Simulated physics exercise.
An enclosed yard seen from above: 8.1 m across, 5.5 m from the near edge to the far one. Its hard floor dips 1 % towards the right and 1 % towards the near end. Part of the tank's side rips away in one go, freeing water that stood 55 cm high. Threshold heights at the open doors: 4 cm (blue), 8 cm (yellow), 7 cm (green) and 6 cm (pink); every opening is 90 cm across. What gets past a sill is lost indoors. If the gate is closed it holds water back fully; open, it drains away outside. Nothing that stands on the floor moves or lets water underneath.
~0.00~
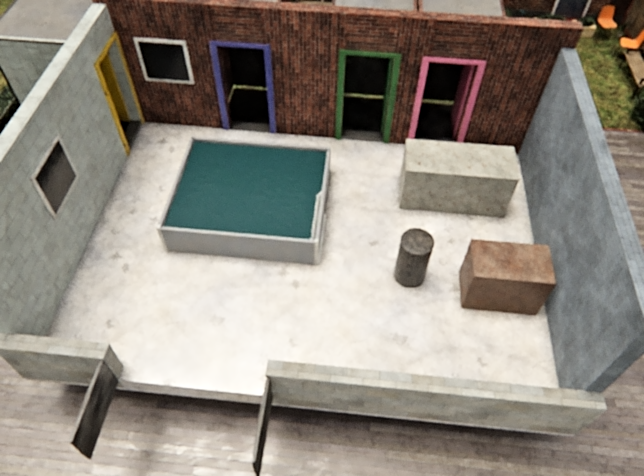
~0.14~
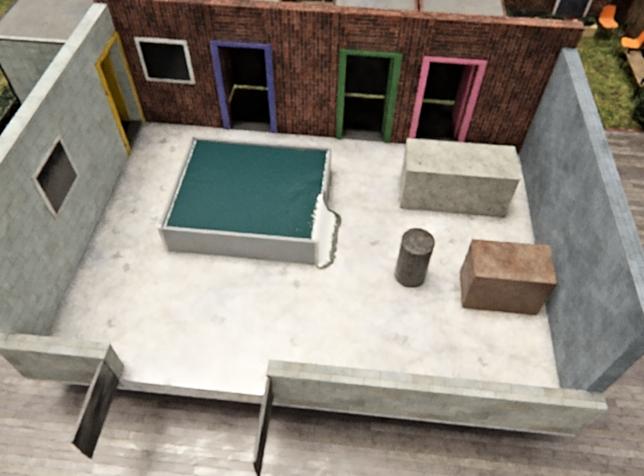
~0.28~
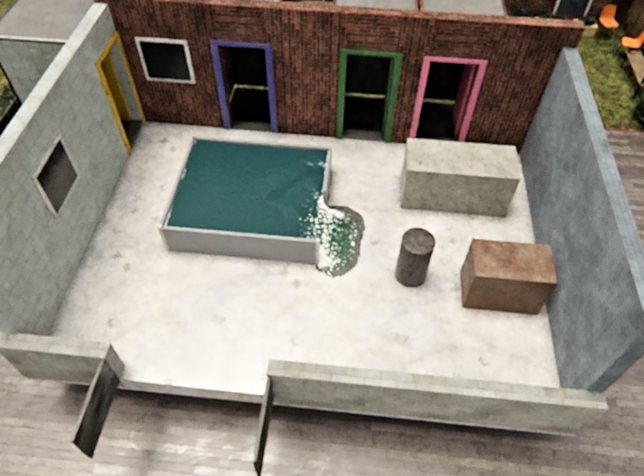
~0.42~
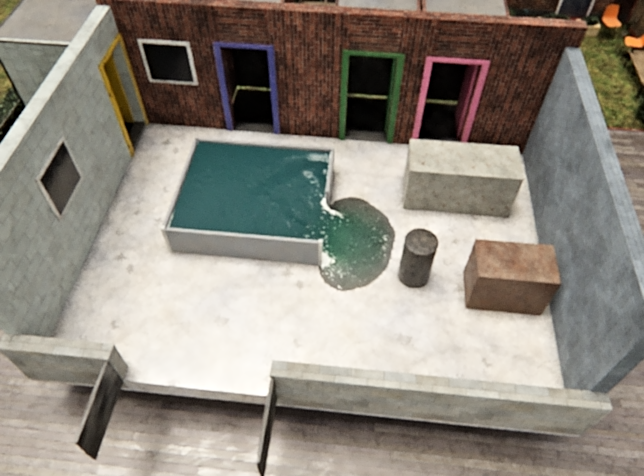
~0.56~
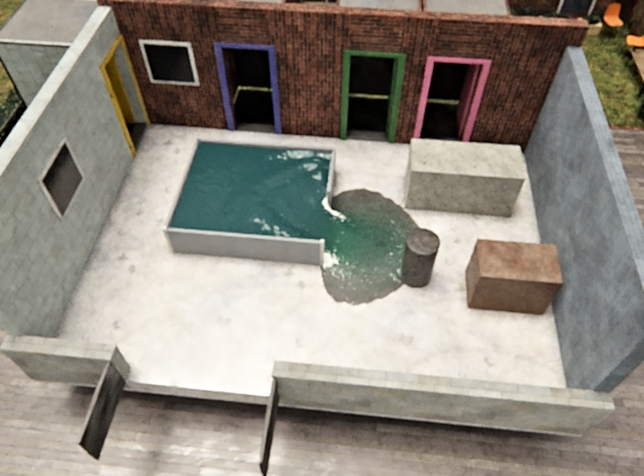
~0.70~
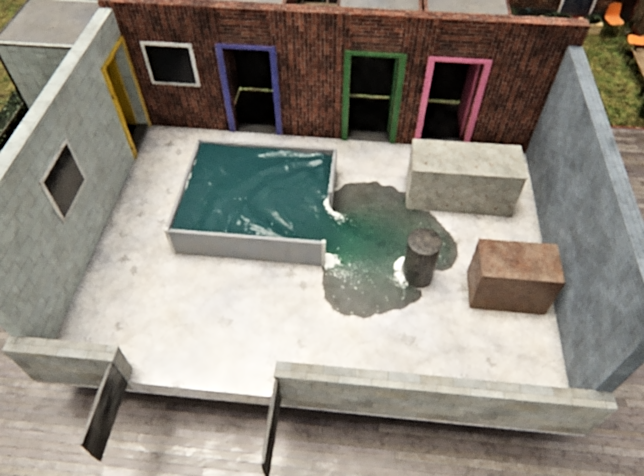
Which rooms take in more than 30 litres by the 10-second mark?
Within that time: At the blue door it stays under the limit; at the yellow door it keeps below the limit; at the green door it does not reach the limit; at the pink door it keeps below the limit.
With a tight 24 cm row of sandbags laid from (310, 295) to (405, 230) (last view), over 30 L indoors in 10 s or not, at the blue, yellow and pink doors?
Then: Blue under, yellow under, pink above.
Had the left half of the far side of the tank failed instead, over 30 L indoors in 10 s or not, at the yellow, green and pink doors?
Then: Yellow over, green under, pink below.
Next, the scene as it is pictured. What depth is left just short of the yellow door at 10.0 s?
About 6.0 cm.
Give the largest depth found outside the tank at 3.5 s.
Up to some 36 cm.
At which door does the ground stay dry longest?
The yellow one.
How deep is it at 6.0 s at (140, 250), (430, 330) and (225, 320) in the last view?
About 0, 11 and 1 cm.
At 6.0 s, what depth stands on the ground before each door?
In cm: Blue 0, yellow 0, green 6, pink 5.
After 1.4 s water covers 20 % of the floor and is deepest (35 cm) near (395, 274); blue door not reached, yellow door not reached, green door not reached, pink door not reached.
After 2.2 s water covers 35 % of the floor and is deepest (36 cm) near (531, 231); blue door not reached, yellow door not reached, green door not reached, pink door 2 cm at the sill, 0 L in.
After 3.5 s water covers 40 % of the floor and is deepest (36 cm) near (531, 231); blue door not reached, yellow door not reached, green door 4 cm at the sill, 0 L in, pink door 6 cm at the sill, 0 L in.
After 6.0 s water covers 55 % of the floor and is deepest (24 cm) near (562, 410); blue door not reached, yellow door not reached, green door 6 cm at the sill, 0 L in, pink door 5 cm at the sill, 2 L in.
After 10.0 s water covers 90 % of the floor and is deepest (18 cm) near (562, 410); blue door 5 cm at the sill, 0 L in, yellow door 6 cm at the sill, 0 L in, green door 6 cm at the sill, 0 L in, pink door 4 cm at the sill, 2 L in.
